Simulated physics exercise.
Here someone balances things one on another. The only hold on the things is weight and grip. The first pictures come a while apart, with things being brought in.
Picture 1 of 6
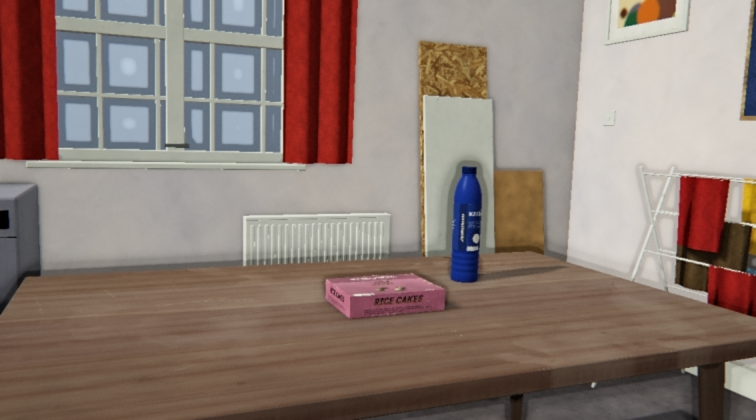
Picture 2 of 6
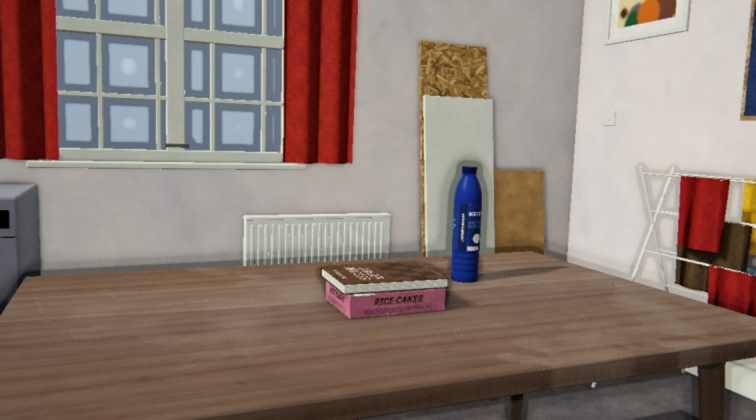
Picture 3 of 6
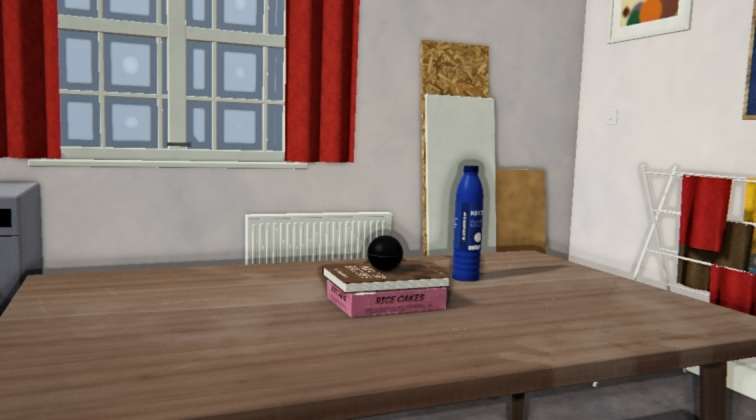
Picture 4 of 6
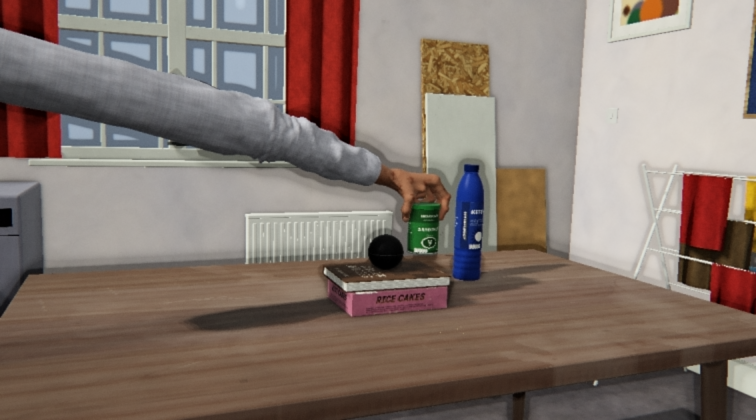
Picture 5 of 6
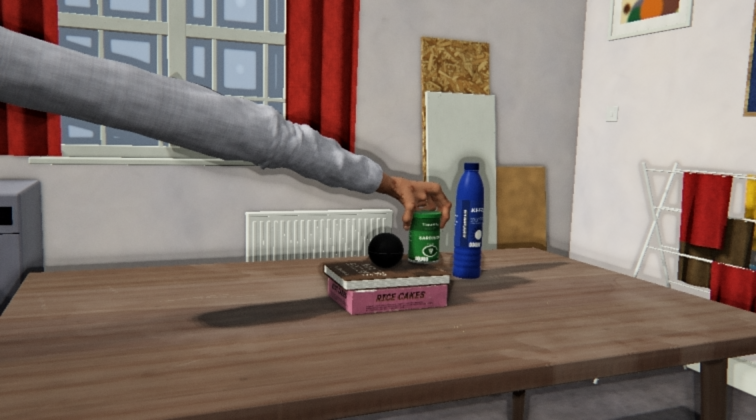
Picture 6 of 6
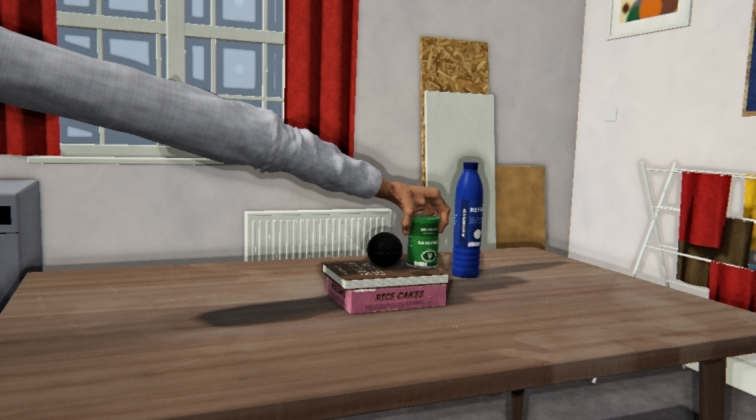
A pink packet sat on a wooden table beside a blue bottle, then a flat box and a black ball appeared on top, and a hand reached in from the left and lowered a green tin behind the ball.
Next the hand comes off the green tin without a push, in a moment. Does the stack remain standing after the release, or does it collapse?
The stack remains standing.
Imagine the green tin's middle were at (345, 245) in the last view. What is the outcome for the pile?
Stands firm.
Then, 0.20 s past the last view, nothing moves.
Then, 0.40 s past the last view, green tin resting near (423, 241).
Finally, all 5 still in place. Final places as the last picture's camera would see them, green tin near (423, 241). The pile stays up.
